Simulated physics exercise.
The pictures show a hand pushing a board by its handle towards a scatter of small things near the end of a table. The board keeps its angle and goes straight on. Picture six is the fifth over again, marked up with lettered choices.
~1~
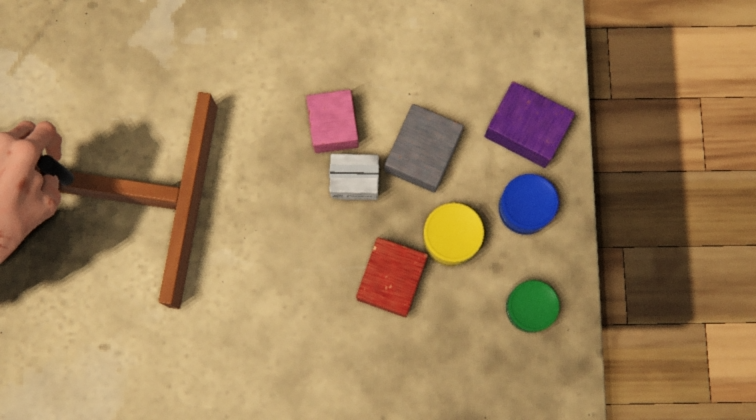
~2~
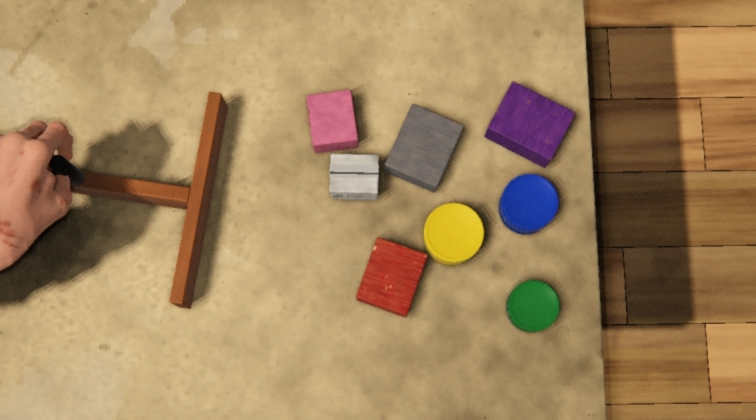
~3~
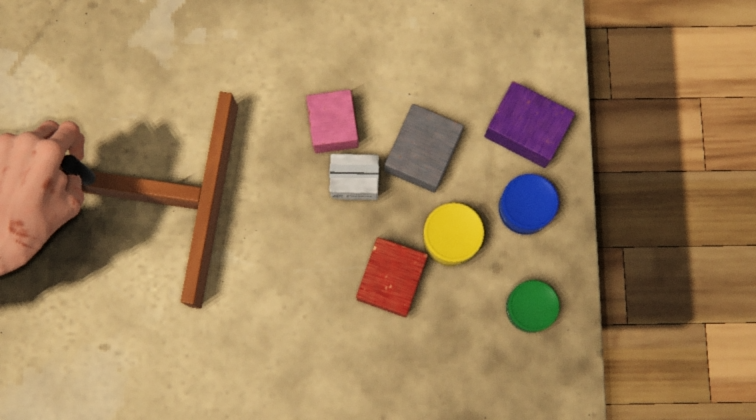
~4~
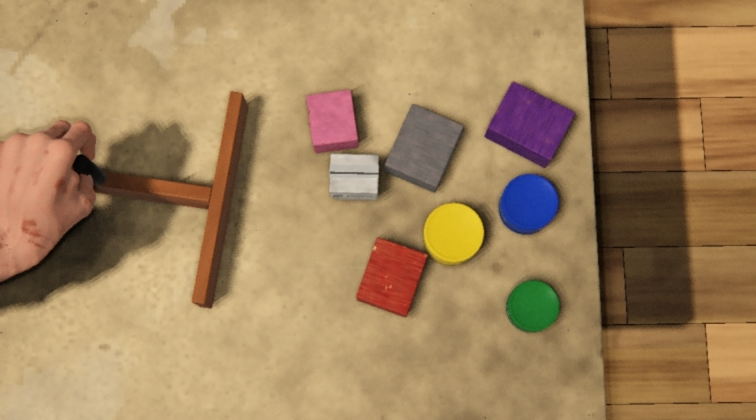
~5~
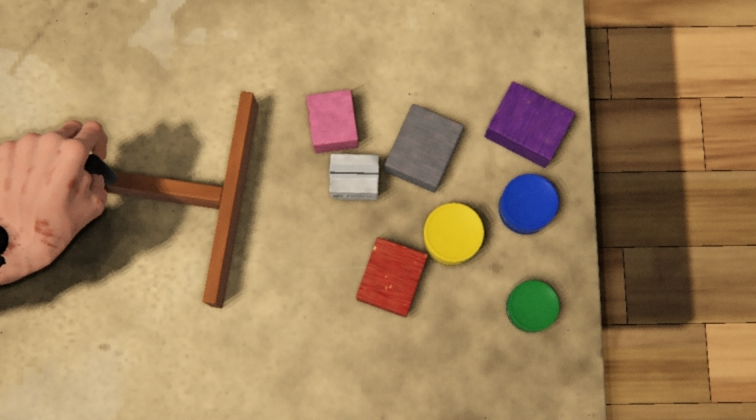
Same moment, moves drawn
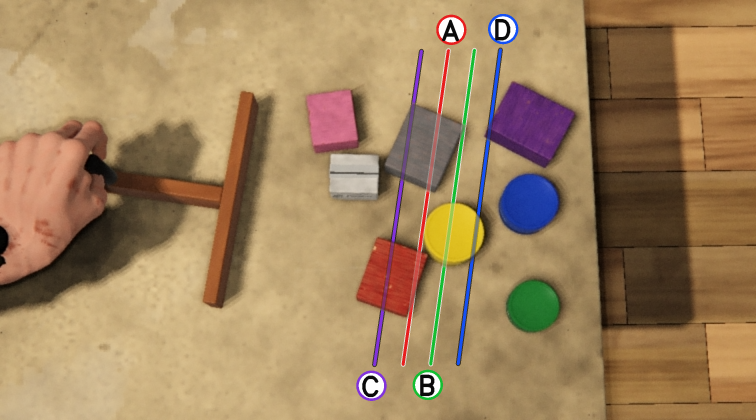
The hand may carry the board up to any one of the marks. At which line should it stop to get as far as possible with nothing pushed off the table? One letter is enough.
It can go as far as A.
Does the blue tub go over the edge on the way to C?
By then, no.
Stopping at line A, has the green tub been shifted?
No.
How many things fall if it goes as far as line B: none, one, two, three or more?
By then, one.
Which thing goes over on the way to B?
The purple block.
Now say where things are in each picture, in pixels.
In the first frame, red block (392, 278); purple block (529, 125); pink block (333, 122).
In the second frame, board (196, 196); yellow tub (453, 235).
In the third frame, board (206, 196); blue tub (527, 205).
In the fourth frame, board (218, 195); green tub (533, 307).
In the fifth frame, board (228, 195); purple block (529, 125); pink block (333, 122); yellow tub (453, 235).
On the marked copy, A at (426, 203); B at (453, 202); C at (399, 203); D at (480, 202).
With A. Early on, board (300, 194); pink block (345, 124); purple block (529, 125).
Further on, board (370, 193); purple block (535, 124); grey block (460, 150).
At the end, board (422, 192); purple block (578, 118); blue tub (539, 212); nothing has fallen.
As for the rest, B drops the purple block; C is safe but short; D drops the purple block.
